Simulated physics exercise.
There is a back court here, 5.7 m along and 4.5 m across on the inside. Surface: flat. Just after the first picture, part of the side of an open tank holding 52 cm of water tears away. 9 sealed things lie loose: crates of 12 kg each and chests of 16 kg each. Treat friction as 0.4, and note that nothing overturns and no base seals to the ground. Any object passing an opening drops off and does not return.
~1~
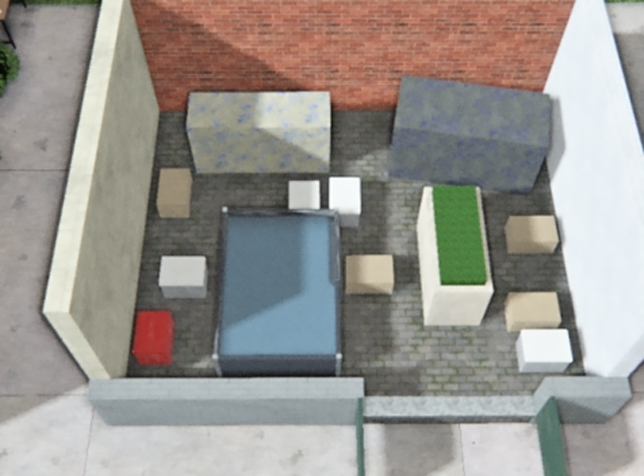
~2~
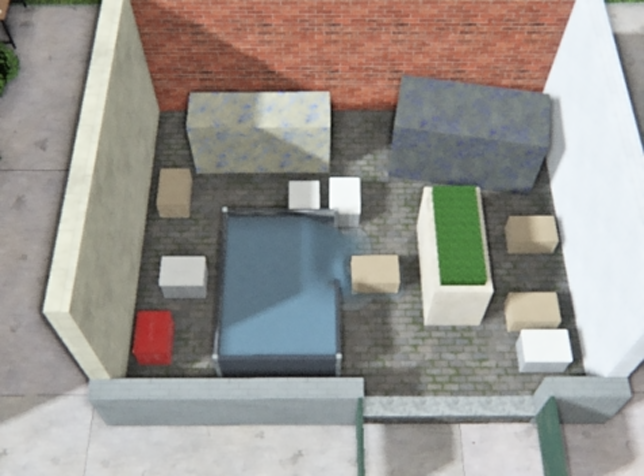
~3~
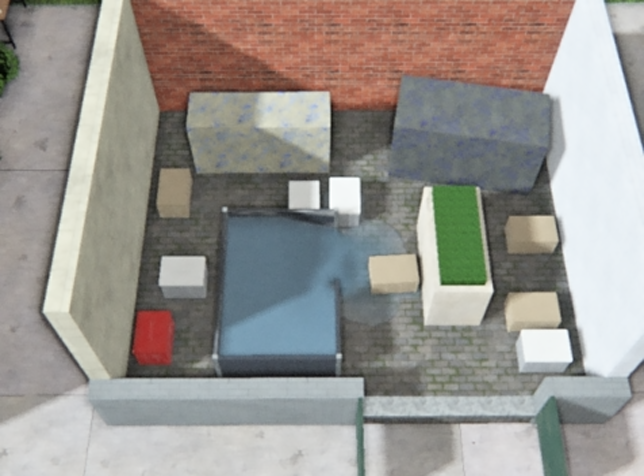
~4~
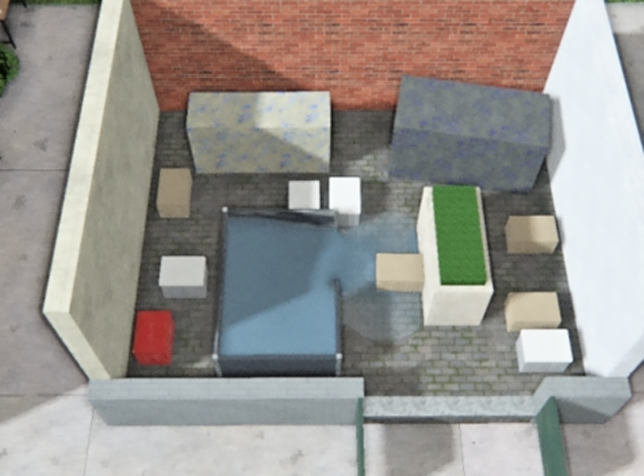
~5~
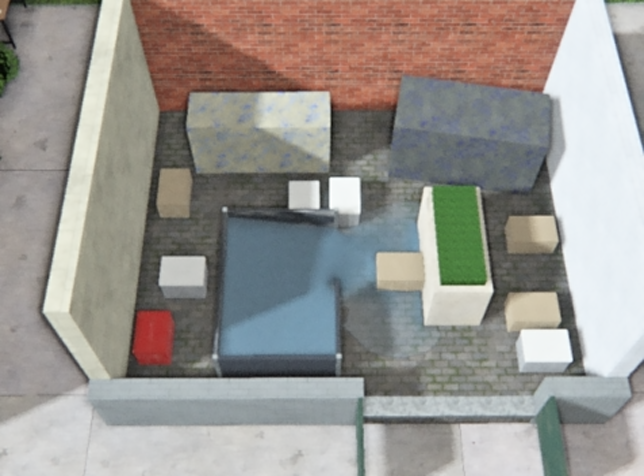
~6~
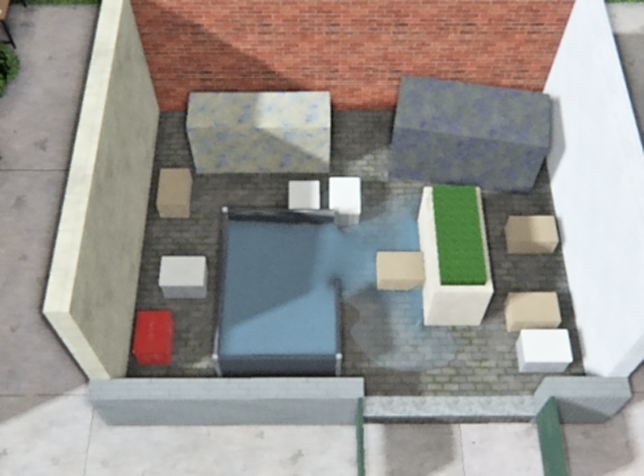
A blue tank leaks water rightward across the paving, pushing a tan box toward a planter.
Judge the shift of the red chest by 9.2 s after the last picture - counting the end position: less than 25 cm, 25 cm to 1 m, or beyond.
Outcome: About the same spot.
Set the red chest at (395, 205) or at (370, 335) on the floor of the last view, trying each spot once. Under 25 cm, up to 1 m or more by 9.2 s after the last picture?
Well, the first time it covers a big distance, and the second time it drifts a modest way.
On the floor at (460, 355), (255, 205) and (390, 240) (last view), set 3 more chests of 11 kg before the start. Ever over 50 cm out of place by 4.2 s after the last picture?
Note, same order as listed: Inside the limit, inside the limit, beyond the limit.
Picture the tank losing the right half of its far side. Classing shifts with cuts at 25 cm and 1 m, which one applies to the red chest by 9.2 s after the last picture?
Well, the red chest scoots over a bit then.
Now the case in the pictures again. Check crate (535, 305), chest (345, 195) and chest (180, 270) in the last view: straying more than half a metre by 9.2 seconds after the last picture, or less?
Taking them in order: Exceeded, fell shy and fell shy.
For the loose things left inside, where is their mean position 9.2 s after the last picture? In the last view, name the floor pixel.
About (324, 291).
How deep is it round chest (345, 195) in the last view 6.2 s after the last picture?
I'd say some 4 cm.
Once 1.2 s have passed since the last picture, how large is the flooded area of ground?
Wet area: Approx. 10.0 m2.
Then, 1.2 s after the last picture the red chest is near (152, 332), 0.0 m from its start, aground; 0 of 9 are out; 1 afloat.
Then, 3.8 s after the last picture the red chest is near (152, 332), 0.0 m from its start, aground; 1 of 9 are out; 1 afloat.
Then, 6.2 s after the last picture the red chest is near (152, 332), 0.0 m from its start, aground; 1 of 9 are out; 1 afloat.
Then, 9.2 s after the last picture the red chest is near (152, 332), 0.0 m from its start, aground; 1 of 9 are out; 0 afloat.
